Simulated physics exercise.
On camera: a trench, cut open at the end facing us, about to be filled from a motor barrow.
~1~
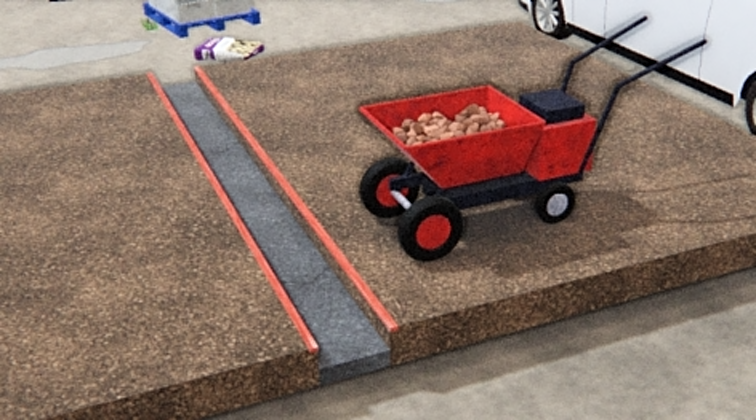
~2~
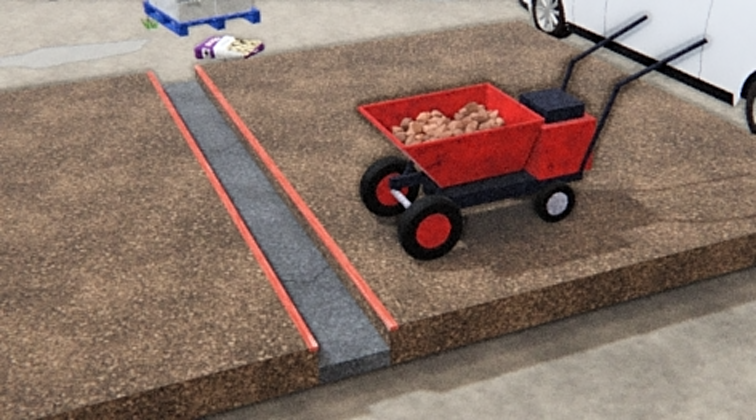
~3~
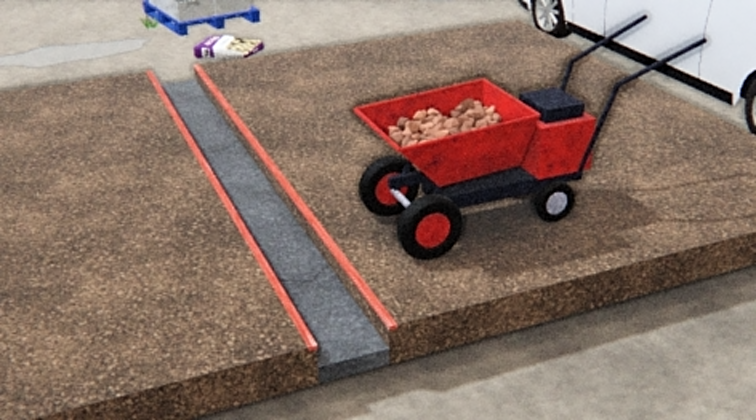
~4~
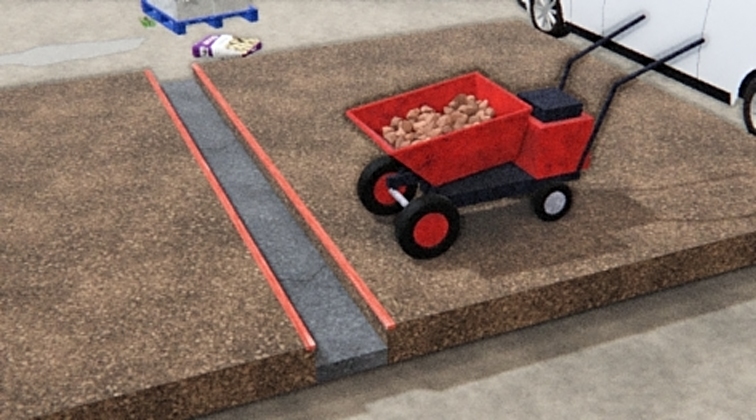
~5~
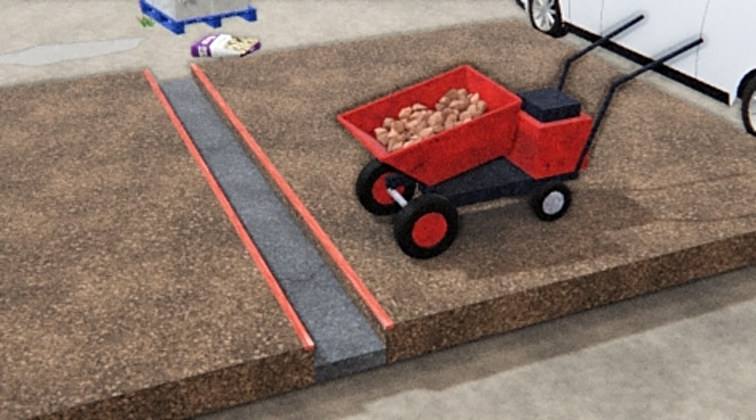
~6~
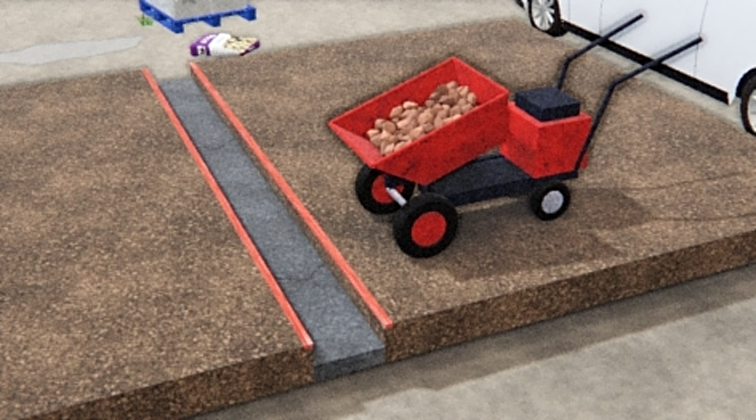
The clip shows a red motor barrow loaded with reddish-brown rubble standing beside a shallow, grey-lined trench edged with red strips; its skip starts level, then gradually tilts toward the trench on the left while the wheels stay nearly still.
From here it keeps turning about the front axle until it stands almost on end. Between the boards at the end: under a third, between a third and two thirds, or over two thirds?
The trench ends with over two thirds of it.
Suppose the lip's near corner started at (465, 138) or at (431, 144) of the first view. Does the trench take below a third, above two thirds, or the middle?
The first try: One to two thirds. The second: Above two thirds.
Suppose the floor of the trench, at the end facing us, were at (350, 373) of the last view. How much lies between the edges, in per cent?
Close to 100 per cent.
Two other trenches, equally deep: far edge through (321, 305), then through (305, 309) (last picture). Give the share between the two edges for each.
In turn 50 and 70 in a hundred.
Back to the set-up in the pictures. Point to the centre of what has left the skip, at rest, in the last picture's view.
Close to (291, 266).
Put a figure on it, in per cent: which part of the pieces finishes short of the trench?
About 0 per cent.
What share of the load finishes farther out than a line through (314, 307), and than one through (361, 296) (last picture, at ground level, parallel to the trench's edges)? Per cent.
About 40 and 90 per cent.
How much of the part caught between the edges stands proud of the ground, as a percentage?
Roughly 20 in a hundred.
Shortly afterwards, skip tipped steeply; the whole lot in the skip.
Next, skip tipped right over; near two thirds in the skip; near a third in or heaped over the trench; only a few falling.
Some moments later, skip tipped right over; a little in the skip; the bulk in or heaped over the trench; a little beyond it.
In the end, skip tipped right over; a little in the skip; the bulk in or heaped over the trench; a little beyond it.
